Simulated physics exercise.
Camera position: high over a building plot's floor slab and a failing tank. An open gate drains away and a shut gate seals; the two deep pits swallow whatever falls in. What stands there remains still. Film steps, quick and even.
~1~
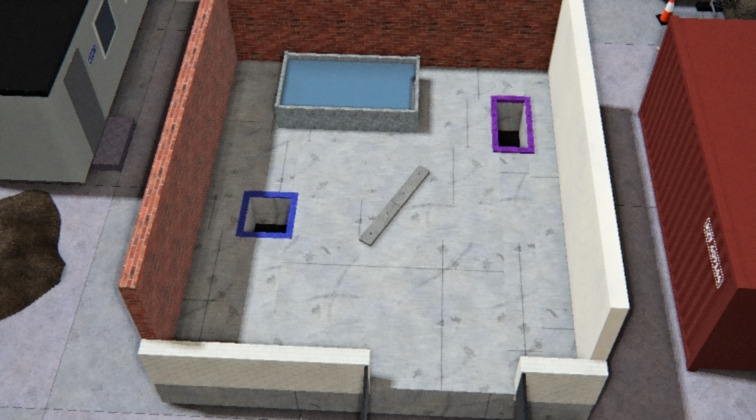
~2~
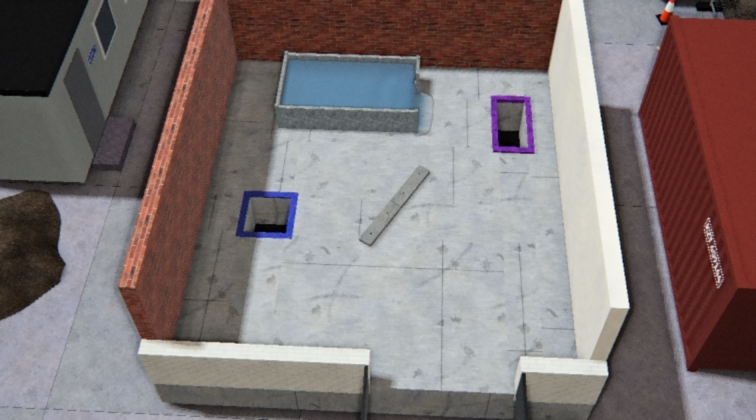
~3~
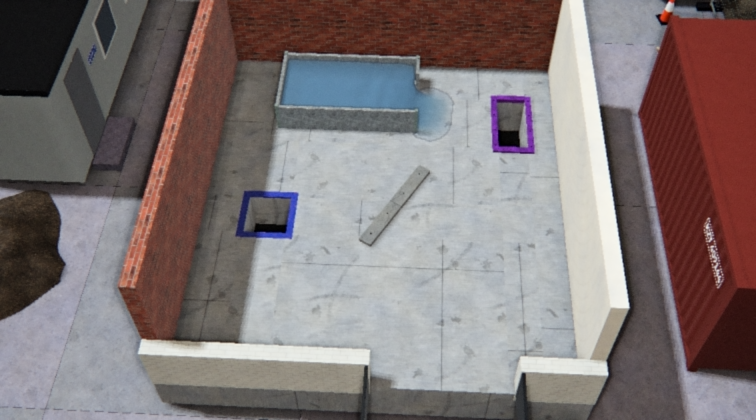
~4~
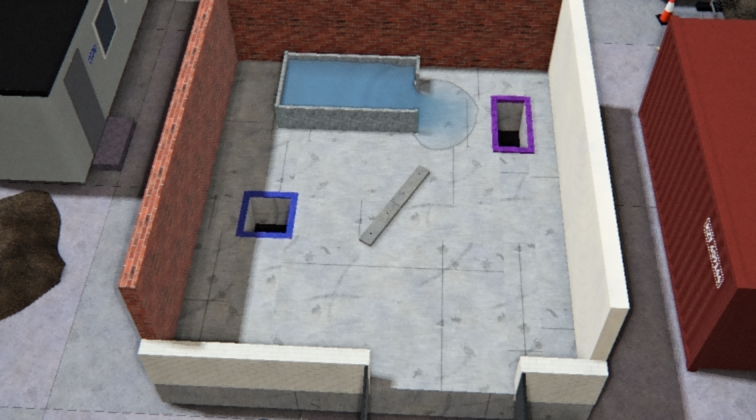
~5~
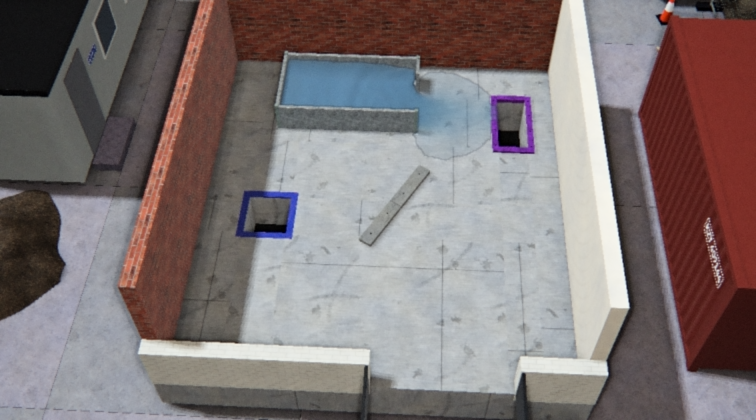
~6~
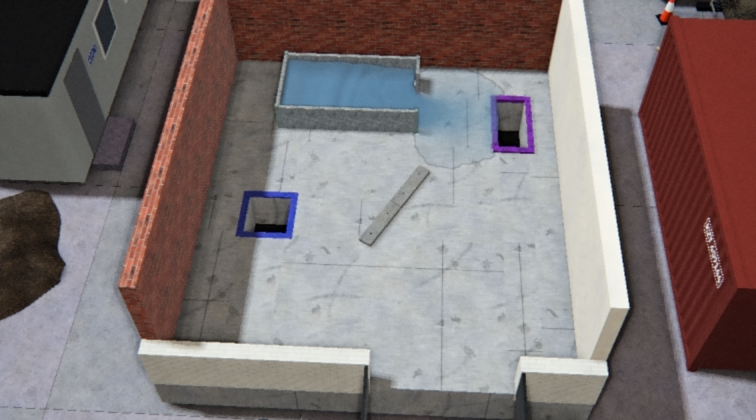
We see a walled concrete floor with a water tank, blue-edged and purple-edged openings and a loose plank; water pours from the tank's right side, spreading rightward across the slab in a widening pool to the purple-edged opening.
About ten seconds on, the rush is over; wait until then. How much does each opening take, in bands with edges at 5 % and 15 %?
The gate gets five to fifteen per cent; the blue pit gets shy of five per cent; the purple pit gets in excess of fifteen per cent.
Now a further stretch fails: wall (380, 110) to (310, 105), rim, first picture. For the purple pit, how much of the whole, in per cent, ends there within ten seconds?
Purple: 0 %.
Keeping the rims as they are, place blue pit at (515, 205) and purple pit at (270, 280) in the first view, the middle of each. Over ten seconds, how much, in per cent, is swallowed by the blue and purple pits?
Split: Blue 35 %, purple 0 %.
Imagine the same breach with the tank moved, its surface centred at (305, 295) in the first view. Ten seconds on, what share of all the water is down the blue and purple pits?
Blue 0 %, purple 4 %.
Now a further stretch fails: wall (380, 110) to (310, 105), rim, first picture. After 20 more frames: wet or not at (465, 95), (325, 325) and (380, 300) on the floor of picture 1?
First spot spared, second spot submerged, third spot submerged.
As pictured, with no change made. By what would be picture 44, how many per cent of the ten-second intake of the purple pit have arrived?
I make it 90 per cent.
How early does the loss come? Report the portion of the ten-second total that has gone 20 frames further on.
My figure: 60 percent.
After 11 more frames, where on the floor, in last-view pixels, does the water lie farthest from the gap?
Close to (563, 239), I think.
A moment on, water covers 15 % of the floor; the gate 0 %, the blue pit 0 %, the purple pit 6 %.
Next, water covers 20 % of the floor; the gate 0 %, the blue pit 0 %, the purple pit 14 %.
Then, water covers 25 % of the floor; the gate 0 %, the blue pit 0 %, the purple pit 24 %.
Later, water covers 40 % of the floor; the gate 1 %, the blue pit 0 %, the purple pit 32 %.
In the end, water covers 55 % of the floor; the gate 7 %, the blue pit 0 %, the purple pit 35 %.
